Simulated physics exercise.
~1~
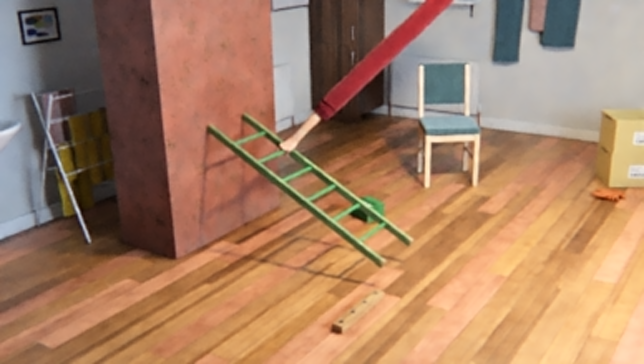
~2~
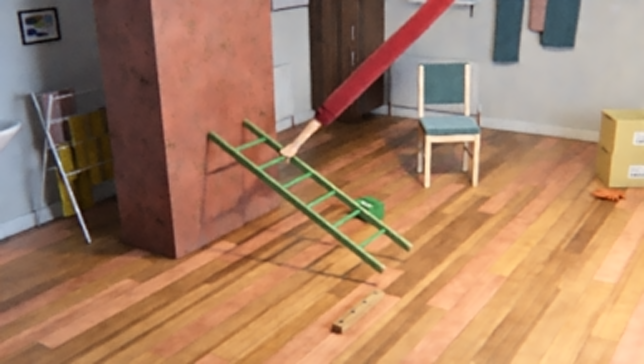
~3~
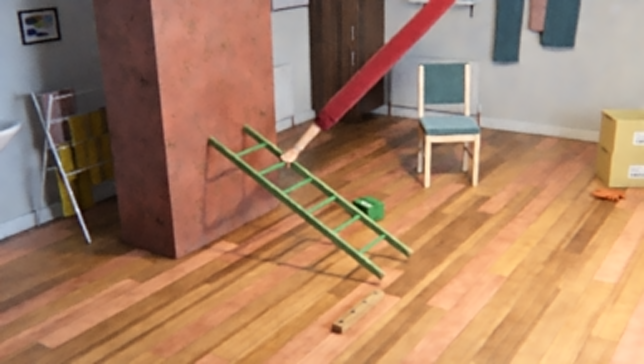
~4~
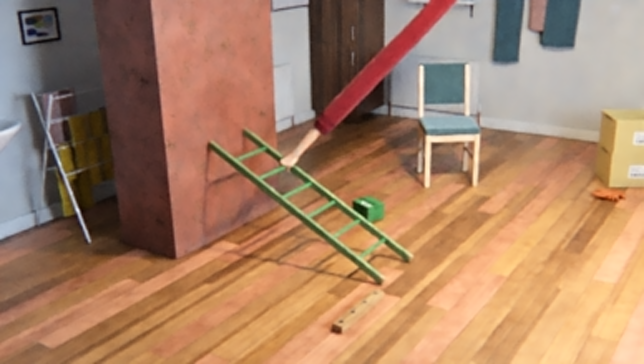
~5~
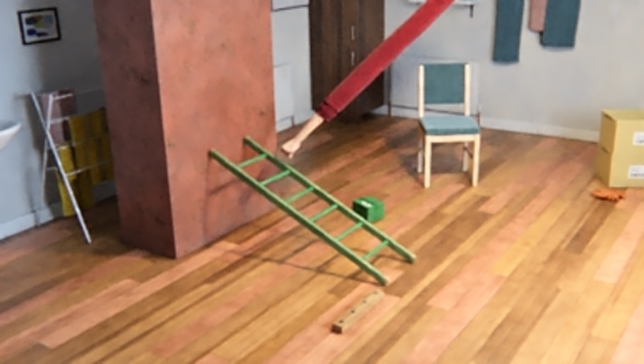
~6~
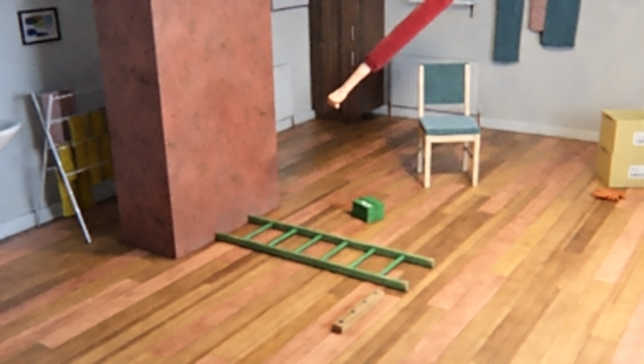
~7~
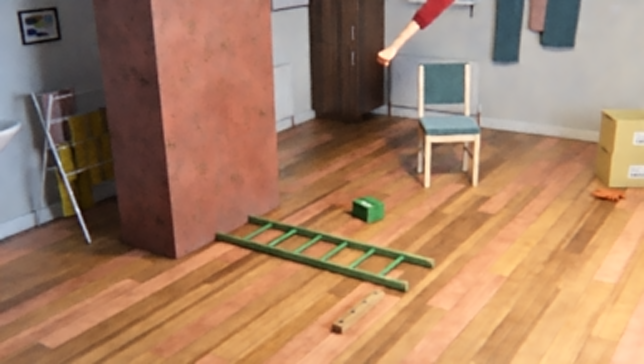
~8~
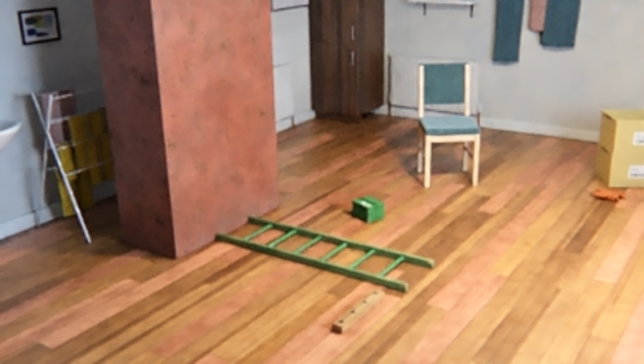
A hand in a long red sleeve holds a green ladder-like rack tilted against a reddish-brown pillar, seen from slightly above in a room with a wooden floor. A green parcel sits behind the rack, a small wooden batten lies on the floor in front, and a teal-and-wood chair stands beyond, with a cardboard box at the right. The hand eases the rack slightly down the pillar, then lets go and draws back. The rack's feet slide outward and it drops flat on the floor, short of the batten. The arm withdraws out of view, leaving the rack lying still and everything else unmoved.
